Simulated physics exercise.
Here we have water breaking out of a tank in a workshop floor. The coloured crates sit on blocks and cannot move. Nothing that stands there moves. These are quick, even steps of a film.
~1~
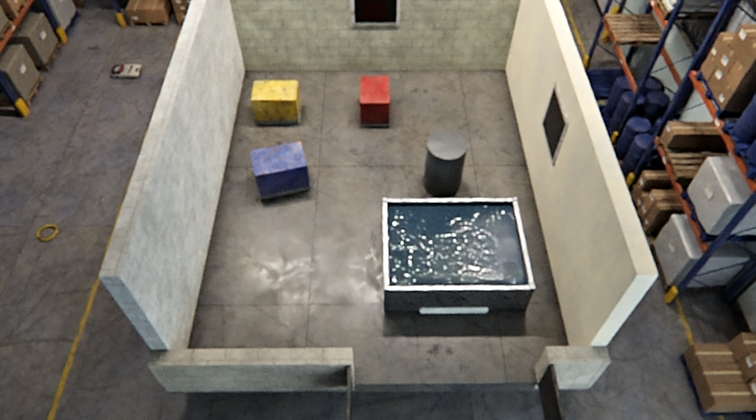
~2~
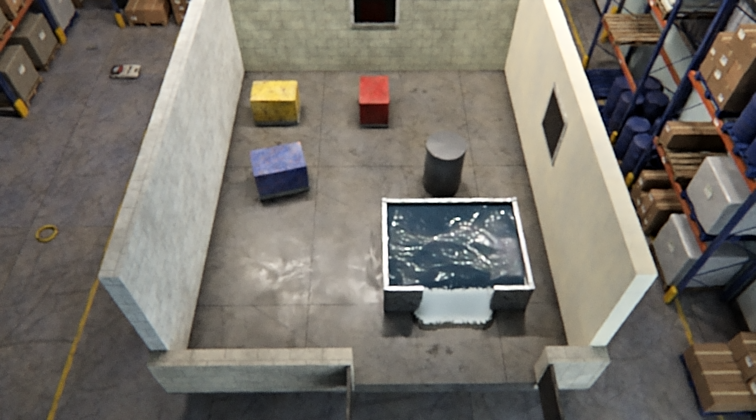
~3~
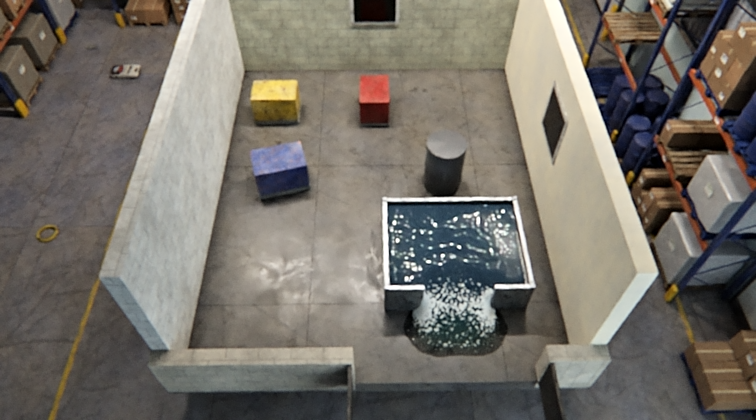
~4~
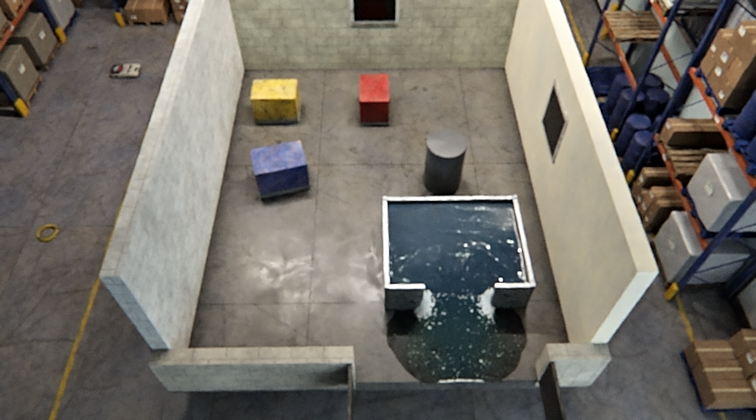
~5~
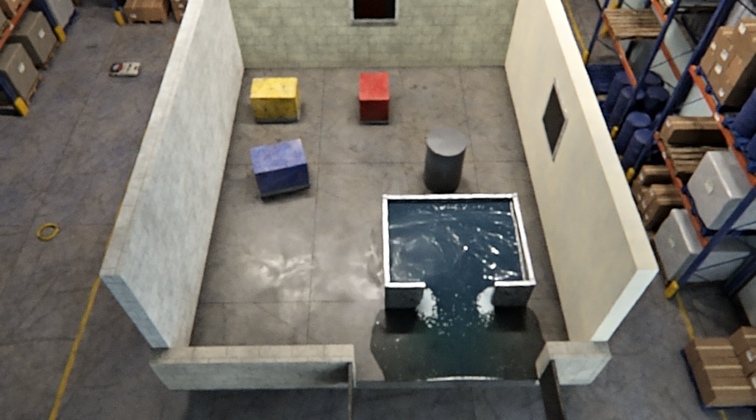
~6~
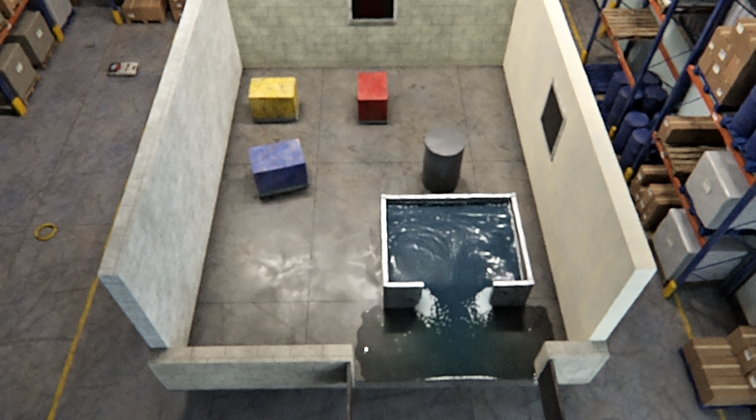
Workshop floor with water pouring through a gap in the front of an open tank and spreading across the grey concrete.
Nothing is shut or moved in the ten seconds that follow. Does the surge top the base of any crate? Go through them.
The red crate stays dry; the yellow crate stays dry; the blue crate stays dry.
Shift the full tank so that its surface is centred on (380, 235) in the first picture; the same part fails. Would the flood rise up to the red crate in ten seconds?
Red remains dry.
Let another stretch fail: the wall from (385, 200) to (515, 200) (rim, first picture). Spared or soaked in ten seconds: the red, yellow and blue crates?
Then: The red one gets wet; the yellow one is topped; the blue one ends up wet.
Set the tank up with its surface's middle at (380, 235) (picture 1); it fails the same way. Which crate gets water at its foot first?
First comes the blue one.
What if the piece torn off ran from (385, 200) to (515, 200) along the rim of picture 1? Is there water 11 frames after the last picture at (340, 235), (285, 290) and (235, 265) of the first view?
In that order: Clear, free of water, no water.
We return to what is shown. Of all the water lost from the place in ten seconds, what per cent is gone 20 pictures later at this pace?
I make it 60 per cent.
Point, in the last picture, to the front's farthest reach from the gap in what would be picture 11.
Near (317, 365).
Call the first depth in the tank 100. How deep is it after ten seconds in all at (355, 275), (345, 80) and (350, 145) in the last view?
In that order: 0, 0 and 0 per cent.
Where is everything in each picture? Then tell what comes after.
The first picture shows the open tank at (454, 244) is whole and still.
In the second picture, the front is at (418, 321), out from the gap at (456, 300).
In the third picture, the front is at (420, 344), out from the gap at (456, 301).
In the fourth picture, water pours out at (456, 300) and has run to a hidden place.
In the fifth picture, water pours out at (457, 298) and has run to a hidden place.
In the sixth picture, the front is at a hidden place, out from the gap at (455, 297).
A moment on, water covers 10 % of the floor; the red crate not reached, the yellow crate not reached, the blue crate not reached.
Next, water covers 10 % of the floor; the red crate not reached, the yellow crate not reached, the blue crate not reached.
Then, water covers 10 % of the floor; the red crate not reached, the yellow crate not reached, the blue crate not reached.
Later, water covers 10 % of the floor; the red crate not reached, the yellow crate not reached, the blue crate not reached.
In the end, water covers 10 % of the floor; the red crate stayed above the water, the yellow crate stayed above the water, the blue crate stayed above the water.
